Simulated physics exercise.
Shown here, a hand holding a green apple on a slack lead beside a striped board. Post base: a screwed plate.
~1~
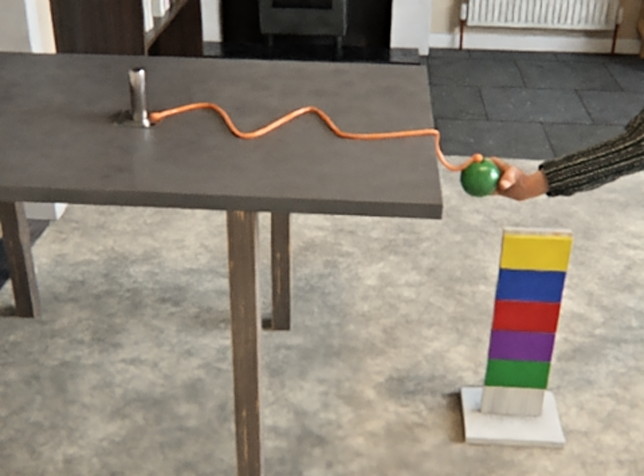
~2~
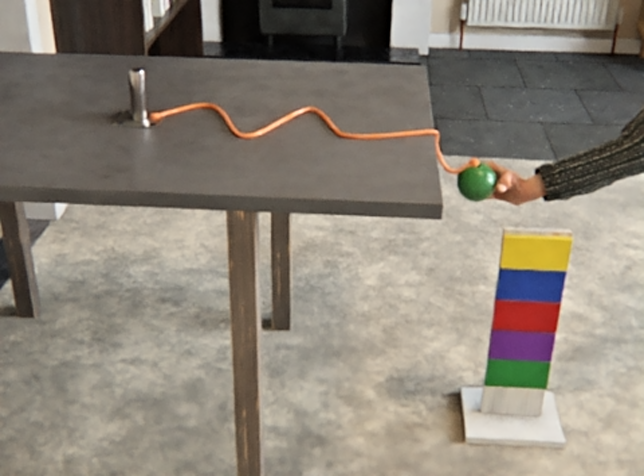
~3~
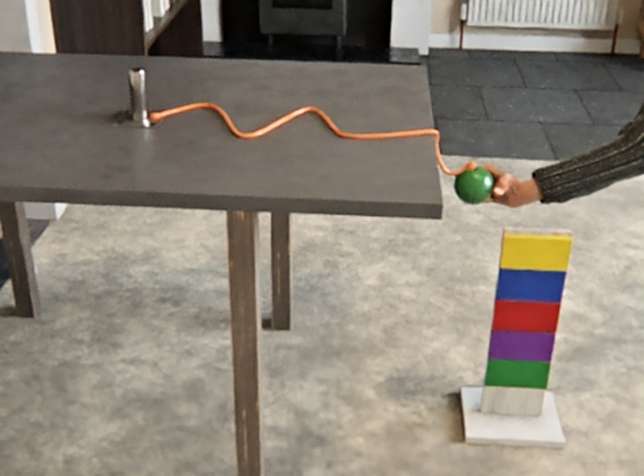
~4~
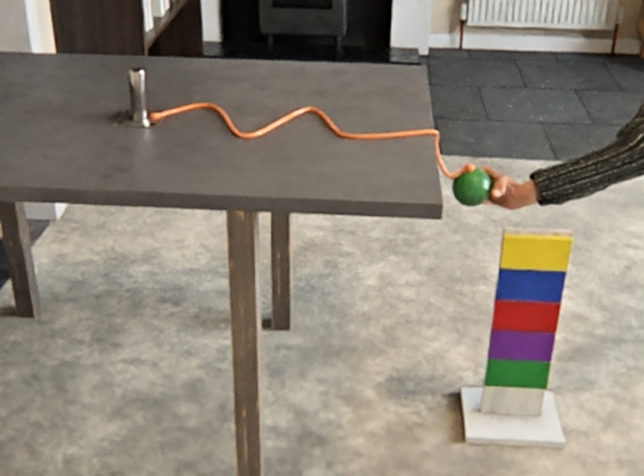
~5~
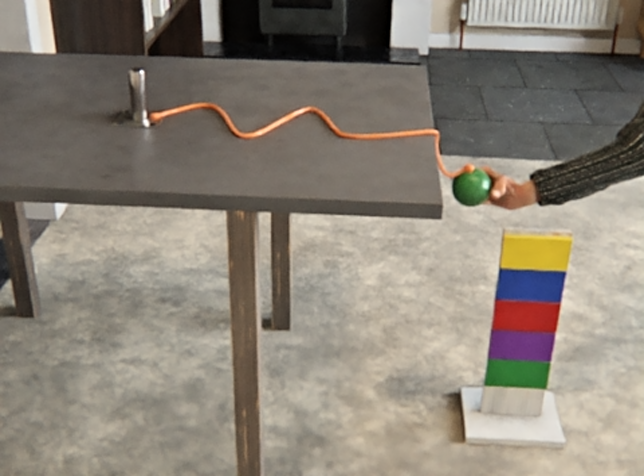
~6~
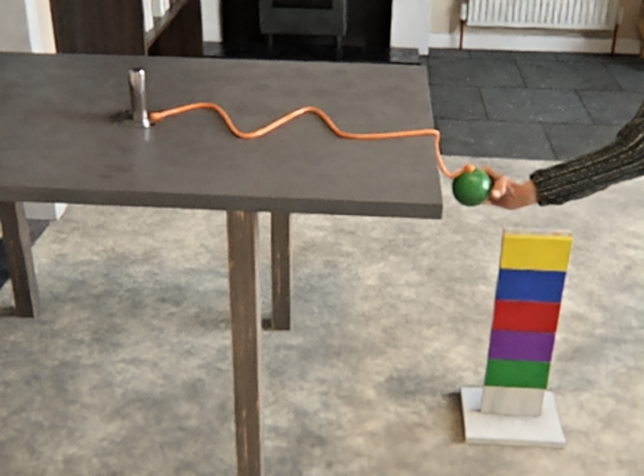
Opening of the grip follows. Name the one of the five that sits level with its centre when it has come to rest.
That would be purple.
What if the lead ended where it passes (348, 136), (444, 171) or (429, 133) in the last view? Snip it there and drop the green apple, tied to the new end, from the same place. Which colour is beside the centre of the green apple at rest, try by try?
Try 1 - higher than all five; try 2 - red; try 3 - blue.
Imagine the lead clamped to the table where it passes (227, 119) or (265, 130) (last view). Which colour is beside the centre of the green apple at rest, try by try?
Taking the two tries in turn, you'd get red and then blue.
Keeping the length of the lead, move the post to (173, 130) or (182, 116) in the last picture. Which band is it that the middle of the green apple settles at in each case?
Trial 1 - green; trial 2 - green.
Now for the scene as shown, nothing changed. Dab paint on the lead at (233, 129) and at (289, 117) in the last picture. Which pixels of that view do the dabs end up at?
Around (289, 124), then around (384, 128).
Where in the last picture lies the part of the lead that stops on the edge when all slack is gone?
Approximately at (322, 115) in the final frame.
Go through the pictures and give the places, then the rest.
The first frame shows green apple (480, 178); yellow (536, 254); blue (531, 286); red (527, 317); purple (522, 347); green (518, 375).
The second frame shows green apple (476, 182); lead through (192, 107) (232, 128) (286, 119) (333, 128) (410, 134).
The third frame shows green apple (473, 185).
The fourth frame shows green apple (472, 187); lead through (192, 107) (232, 128) (286, 119) (333, 128) (410, 134).
The fifth frame shows green apple (471, 188).
The sixth frame shows green apple (471, 188); lead through (192, 107) (232, 128) (286, 119) (333, 128) (410, 134).
Soon after, apple near (427, 321); level with red.
Then, apple near (418, 336); level with purple.
At rest, apple near (414, 341); level with purple. The purple one.
